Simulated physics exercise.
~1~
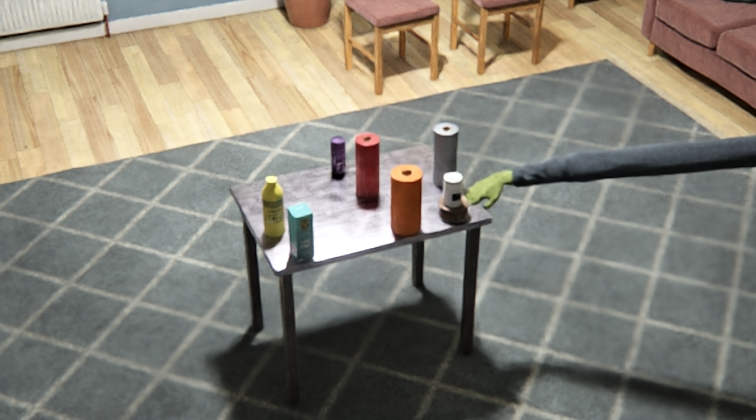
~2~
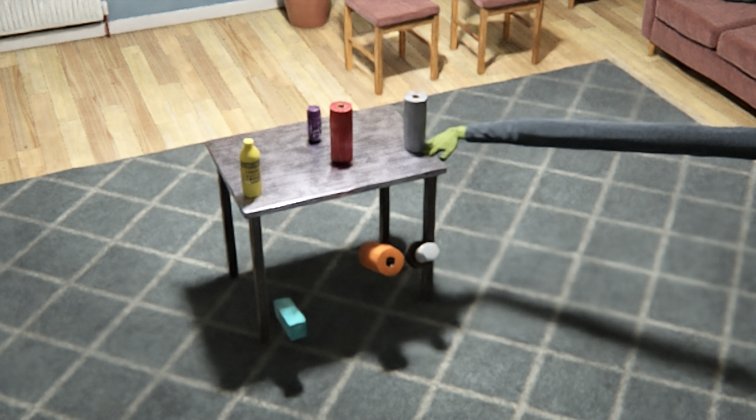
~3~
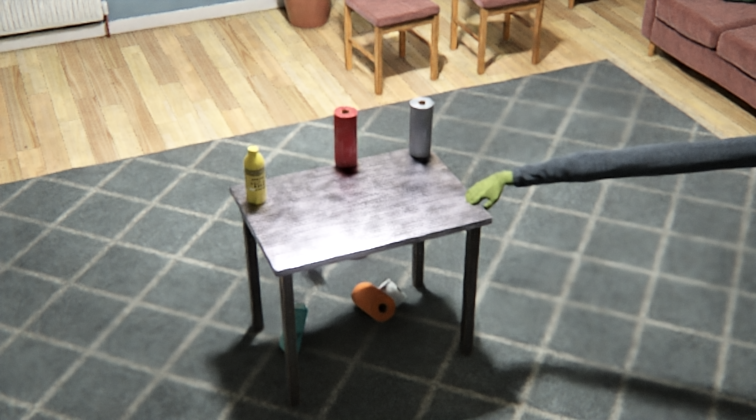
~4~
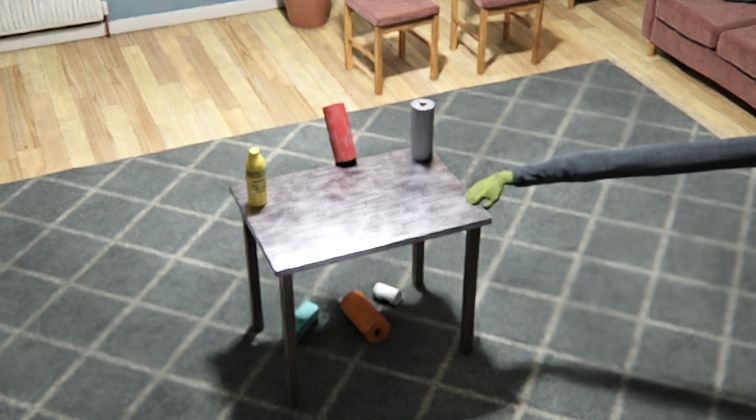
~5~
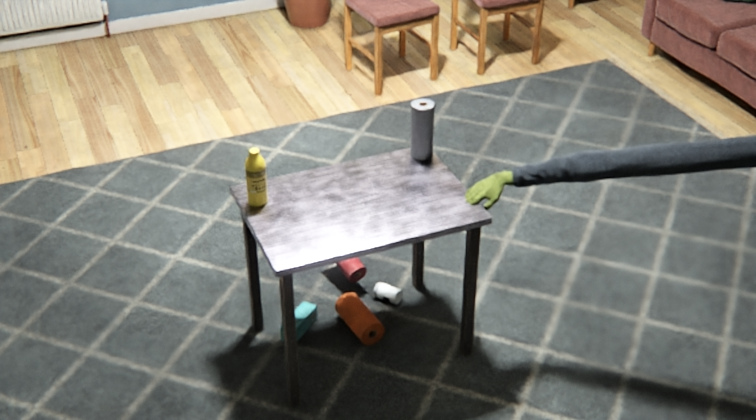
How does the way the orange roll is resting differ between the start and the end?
At the start the orange roll stands upright on the table, and at the end it lies on its side on the rug below.
